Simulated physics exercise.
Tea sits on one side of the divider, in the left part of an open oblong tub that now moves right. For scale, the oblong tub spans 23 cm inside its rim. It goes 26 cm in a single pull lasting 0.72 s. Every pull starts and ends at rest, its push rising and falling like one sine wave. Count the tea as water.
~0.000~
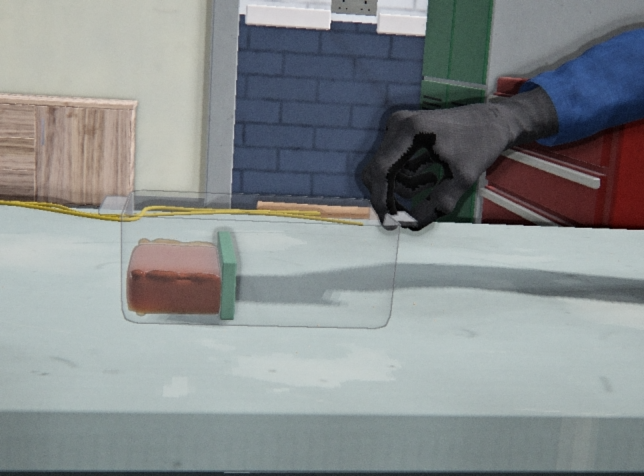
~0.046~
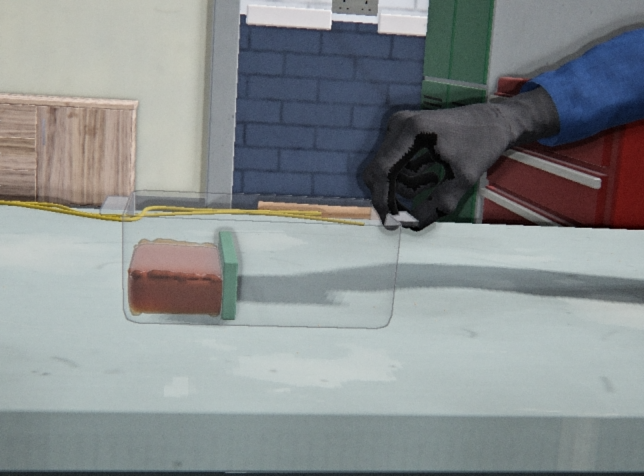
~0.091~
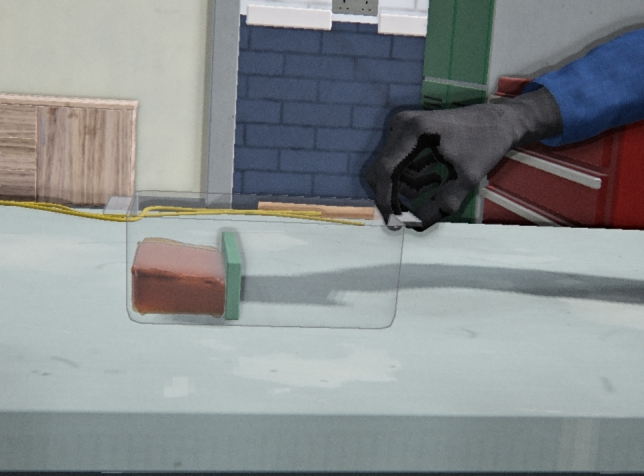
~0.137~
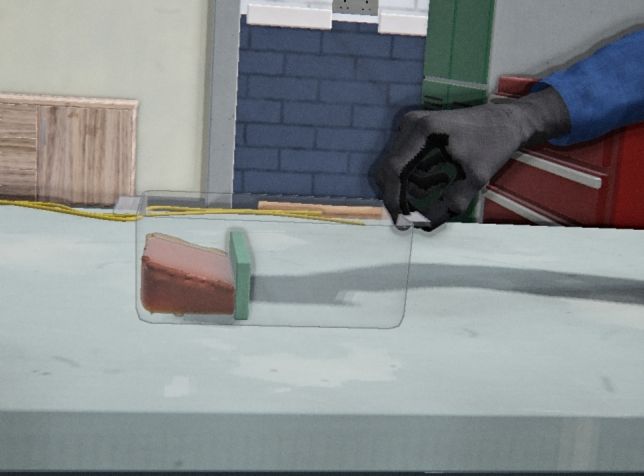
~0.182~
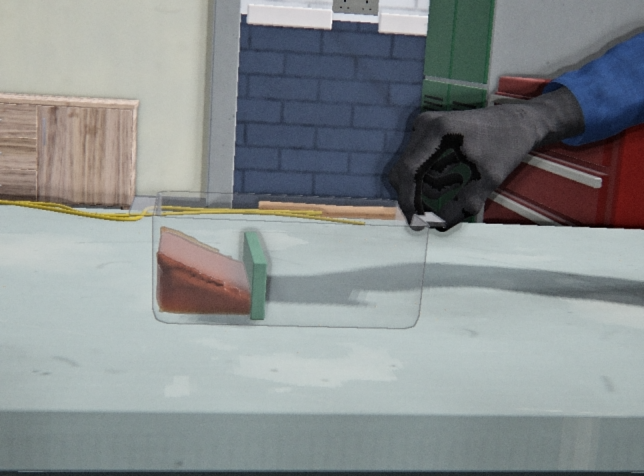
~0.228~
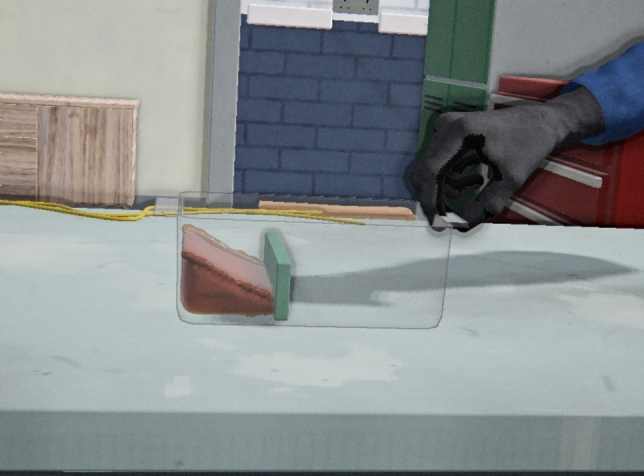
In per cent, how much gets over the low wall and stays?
Close to 2 per cent.
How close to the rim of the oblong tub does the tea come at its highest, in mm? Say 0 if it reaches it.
About 30 mm.
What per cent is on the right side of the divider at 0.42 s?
About 0 per cent.
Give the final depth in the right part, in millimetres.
Some 0 mm deep.
After 0.42 s it has gone 18 cm; 0 per cent is on the right side and 0 is out of the oblong tub.
After 0.62 s it has gone 26 cm; 2 per cent is on the right side and 0 is out of the oblong tub.
After 0.81 s it has gone 26 cm; 2 per cent is on the right side and 0 is out of the oblong tub.
After 1.01 s it has gone 26 cm; 2 per cent is on the right side and 0 is out of the oblong tub.
In the end 2 per cent is on the right side and 0 is out of the oblong tub.
